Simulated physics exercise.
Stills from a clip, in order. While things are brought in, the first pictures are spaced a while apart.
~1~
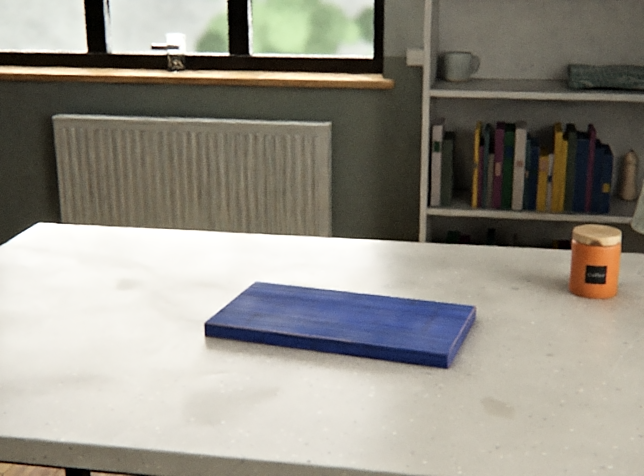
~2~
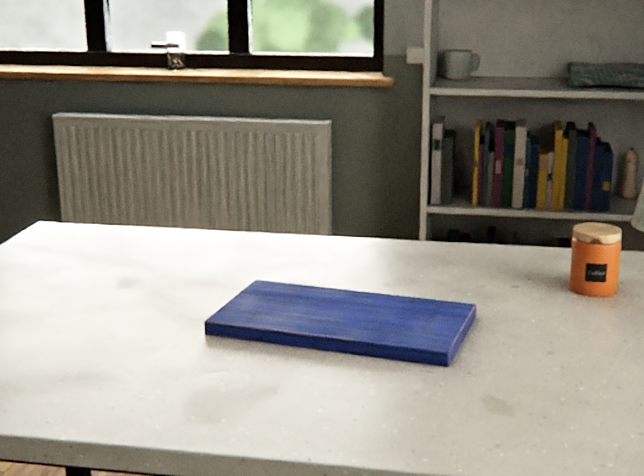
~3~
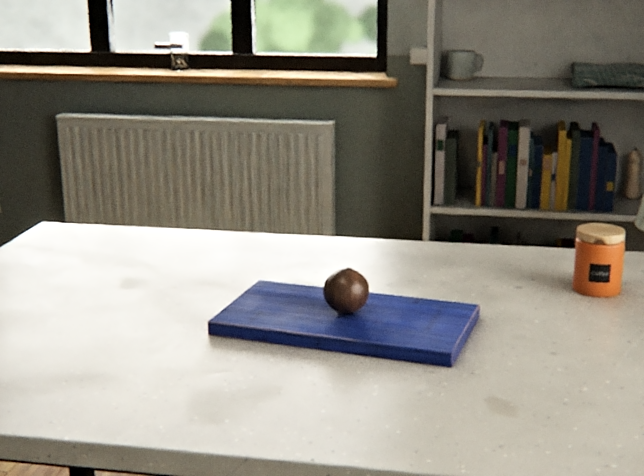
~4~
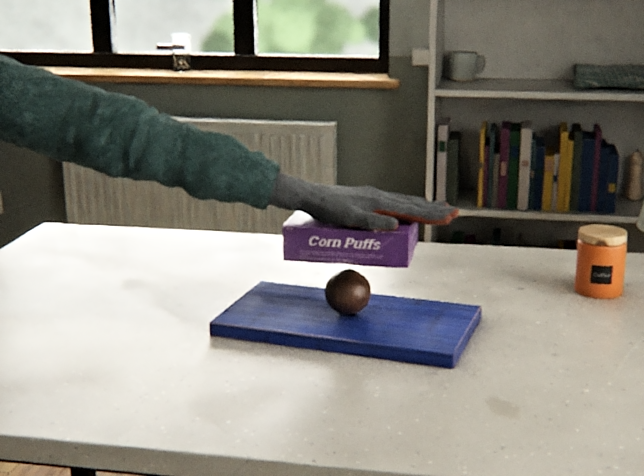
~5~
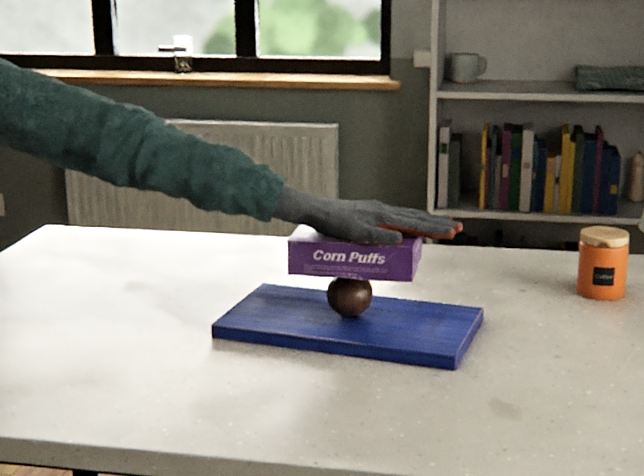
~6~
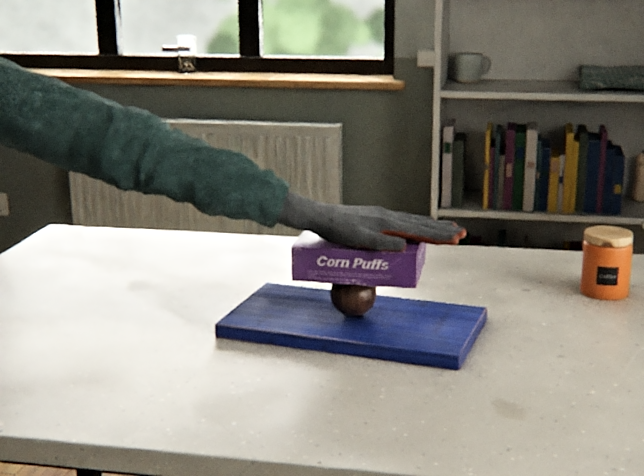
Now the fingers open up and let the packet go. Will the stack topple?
It does not remain steady.
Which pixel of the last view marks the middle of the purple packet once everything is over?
The object finishes somewhere near (399, 267).
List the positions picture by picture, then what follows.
The last thing is not in view yet; blue board (343, 321), in the first frame.
The last thing is not in view yet; orange jar (595, 259), in the second frame.
The last thing is not in view yet; brown onion (346, 290), in the third frame.
On its way; purple packet (352, 234); blue board (348, 321), in the fourth frame.
On its way; purple packet (357, 248); orange jar (603, 263), in the fifth frame.
Set down, still held; purple packet (360, 254), in the sixth frame.
Then, 0.60 s later than the last frame, purple packet tilted by 48° near (383, 261).
Then, 1.20 s later than the last frame, purple packet tilted by 40° near (400, 267); brown onion moved a little.
When it is over, lying over in the pile, purple packet; the other 3 as before. End places, in pixels of the last picture, purple packet near (399, 267). The pile gives way.
